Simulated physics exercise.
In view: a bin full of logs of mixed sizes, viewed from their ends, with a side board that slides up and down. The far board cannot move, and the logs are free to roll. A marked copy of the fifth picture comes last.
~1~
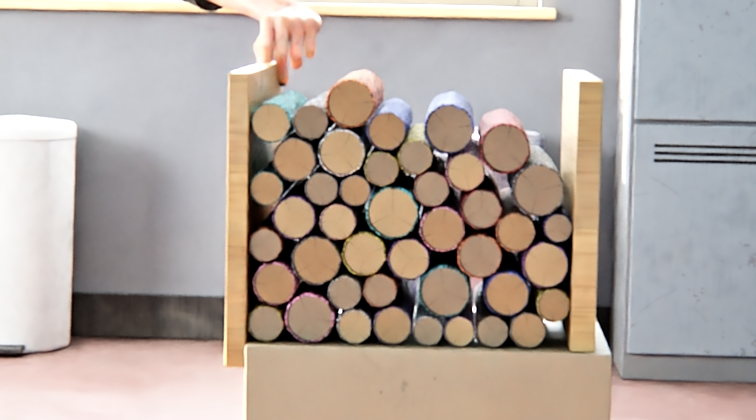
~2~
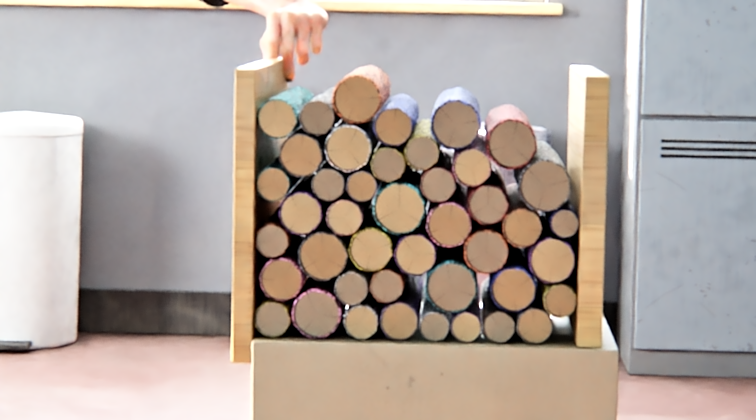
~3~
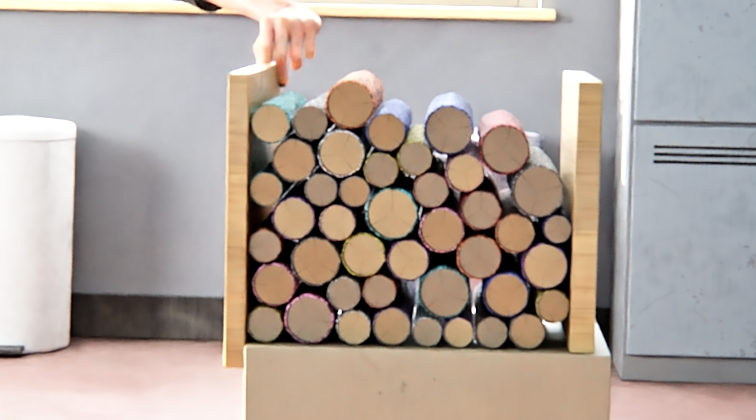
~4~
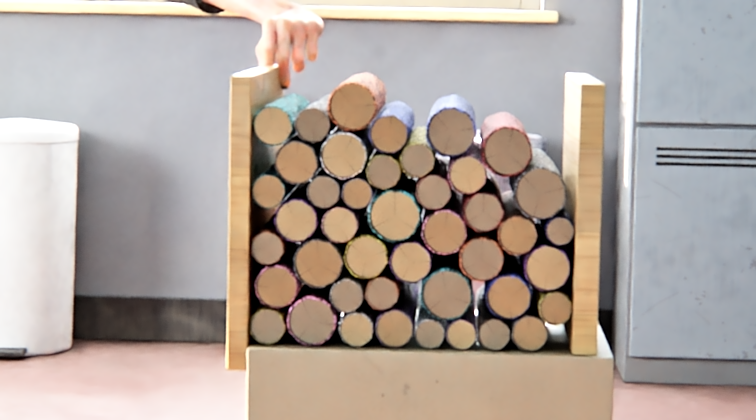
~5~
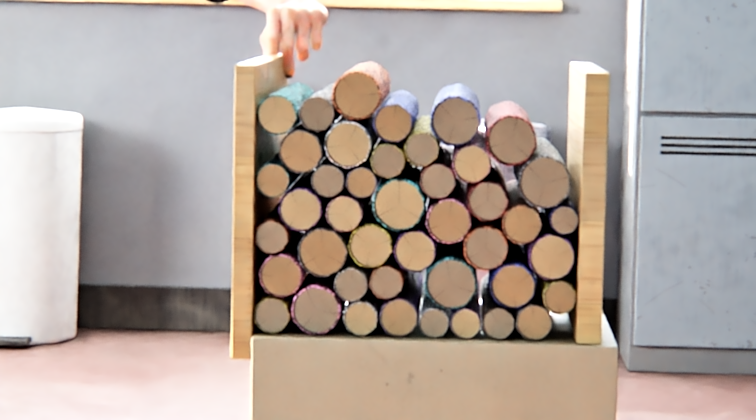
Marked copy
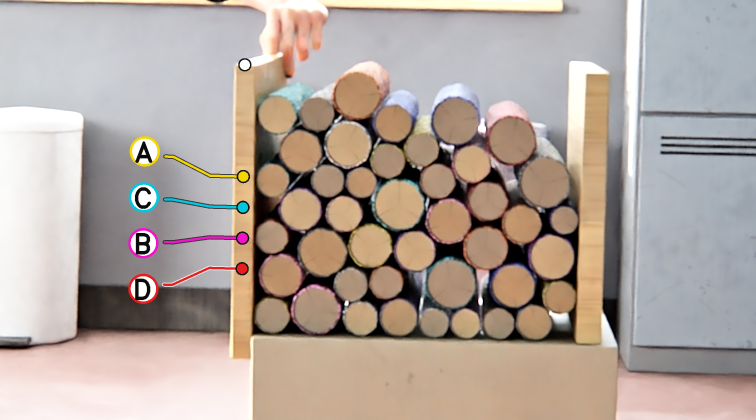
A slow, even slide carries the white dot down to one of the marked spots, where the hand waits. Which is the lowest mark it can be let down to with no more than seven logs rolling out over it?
B is the limit.
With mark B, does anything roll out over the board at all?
At B: Yes.
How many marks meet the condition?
The number is three.
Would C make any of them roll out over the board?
Yes.
On the marked copy, A at (244, 176); B at (243, 238); C at (243, 208); D at (242, 269); the white dot at (245, 65).
With B. Early on, top of the board (255, 142).
Further on, top of the board (254, 228).
At the end, top of the board (254, 237), about four out over the board.
As for the rest, A none out over the board; C three out over the board; D eight out over the board.
